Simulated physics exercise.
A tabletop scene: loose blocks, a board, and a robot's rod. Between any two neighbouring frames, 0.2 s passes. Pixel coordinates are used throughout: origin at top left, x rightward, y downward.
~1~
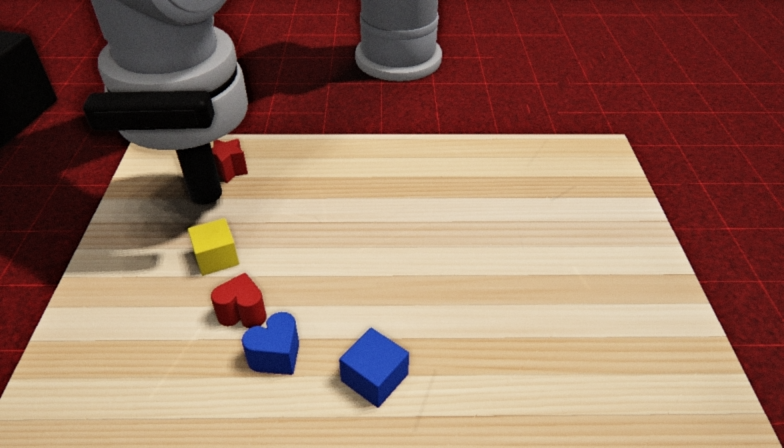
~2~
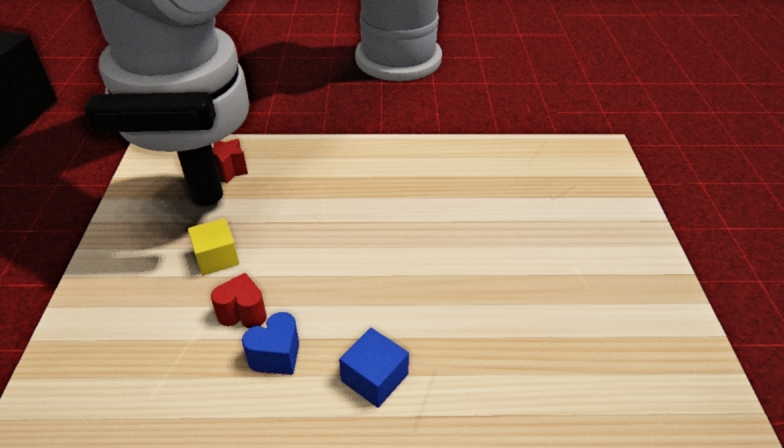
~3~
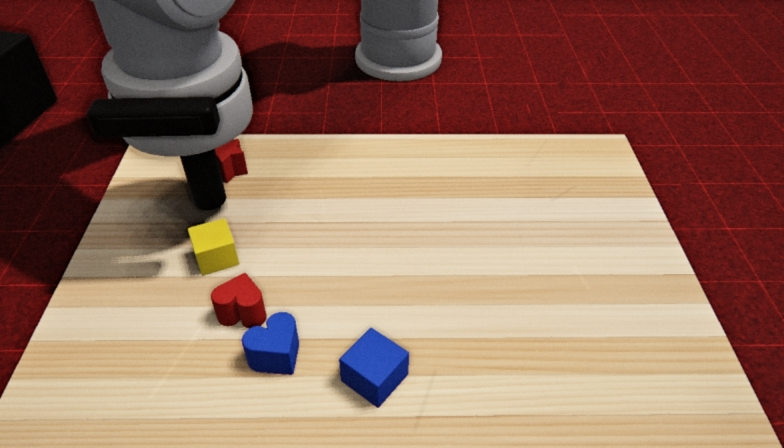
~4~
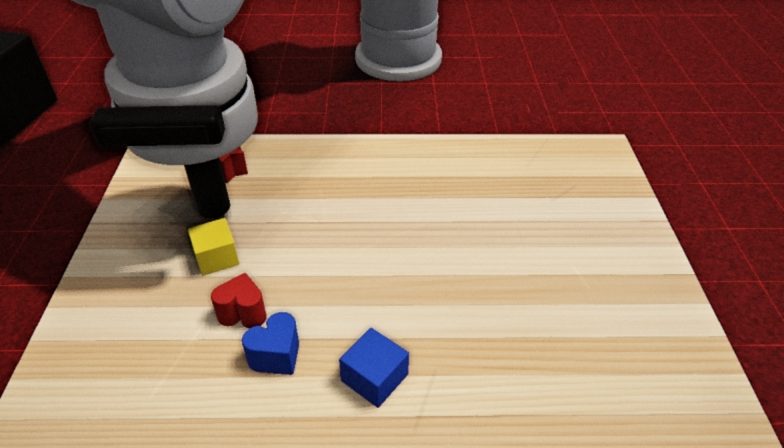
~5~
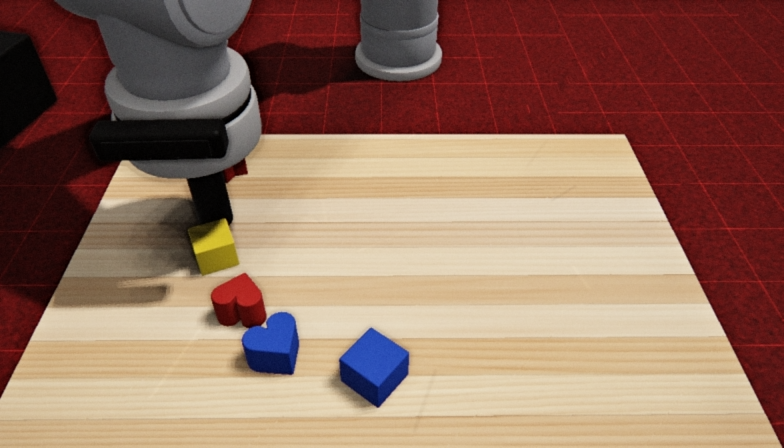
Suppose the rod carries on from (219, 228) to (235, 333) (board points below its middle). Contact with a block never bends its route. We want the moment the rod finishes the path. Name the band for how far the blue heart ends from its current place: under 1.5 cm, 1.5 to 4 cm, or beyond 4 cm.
It will fall in the middle band, 1.5 to 4 cm.
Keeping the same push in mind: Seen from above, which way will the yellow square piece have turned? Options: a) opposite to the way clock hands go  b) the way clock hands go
The correct letter is b.
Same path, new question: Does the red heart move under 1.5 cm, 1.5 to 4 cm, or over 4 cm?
Long, over 4 cm.
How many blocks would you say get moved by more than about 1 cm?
Going by the path, three or more blocks will move.
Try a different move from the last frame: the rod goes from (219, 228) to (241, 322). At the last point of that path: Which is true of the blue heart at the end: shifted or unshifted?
When the path is over, the blue heart has left its spot.
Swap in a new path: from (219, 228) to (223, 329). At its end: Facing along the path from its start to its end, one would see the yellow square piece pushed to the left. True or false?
Answer: False.
The first path, step by step. One third of the way, rod at (222, 252); yellow square piece at (204, 264), turned 35° clockwise.
Two thirds of the way, rod at (228, 287); yellow square piece at (190, 296), turned 60° clockwise; red heart at (240, 300), turned 20° anticlockwise.
At the end, rod at (233, 325); yellow square piece at (184, 308), turned 95° clockwise; red star block unmoved; red heart at (254, 334), turned 25° anticlockwise; blue heart at (288, 353).
